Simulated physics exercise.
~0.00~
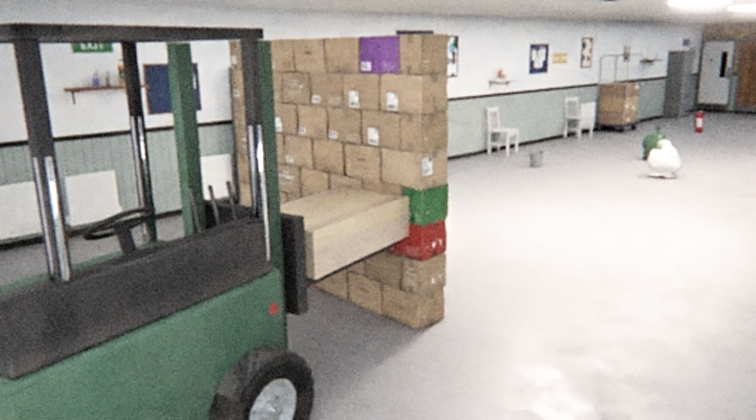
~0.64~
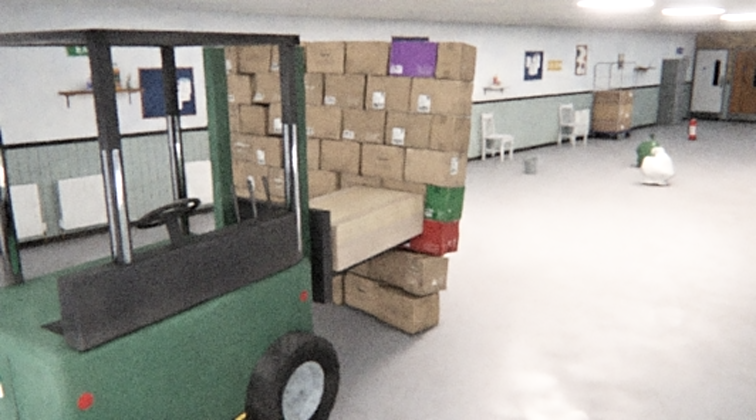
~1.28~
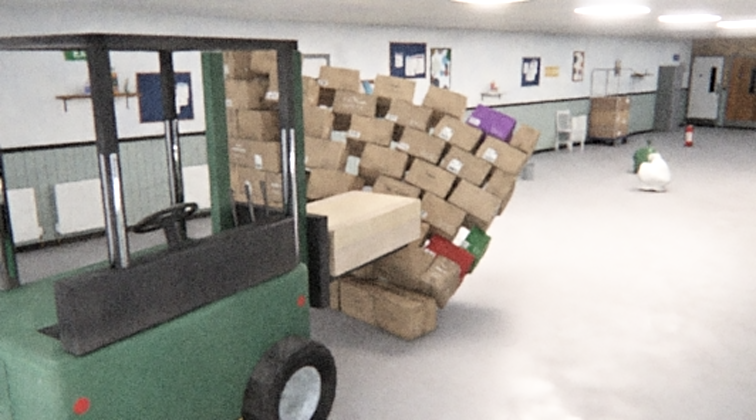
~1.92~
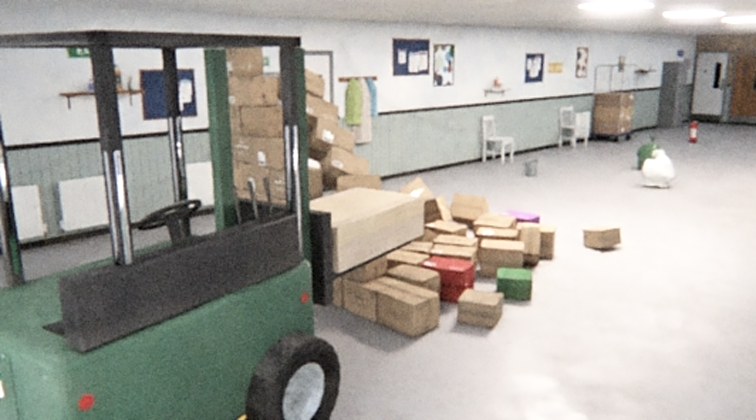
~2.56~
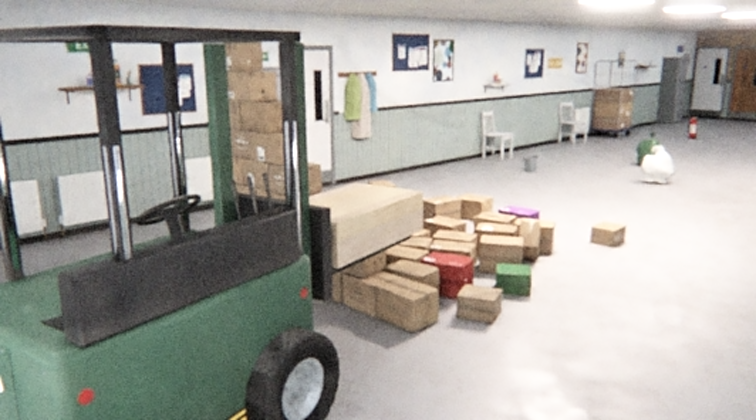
A green forklift stands at the left of a large hall with pale walls and a grey floor, seen from a slightly swaying camera, its forks holding a long pale case against a tall wall of brown cartons. One purple carton sits in the top row, with a green one above a red one at the right edge. The case presses in and the wall bulges, leans right and breaks apart. Cartons tumble into a heap, one landing farther right. Finally the forklift stands still, the coloured cartons lie among the fallen ones, and a column remains upright behind the mast.
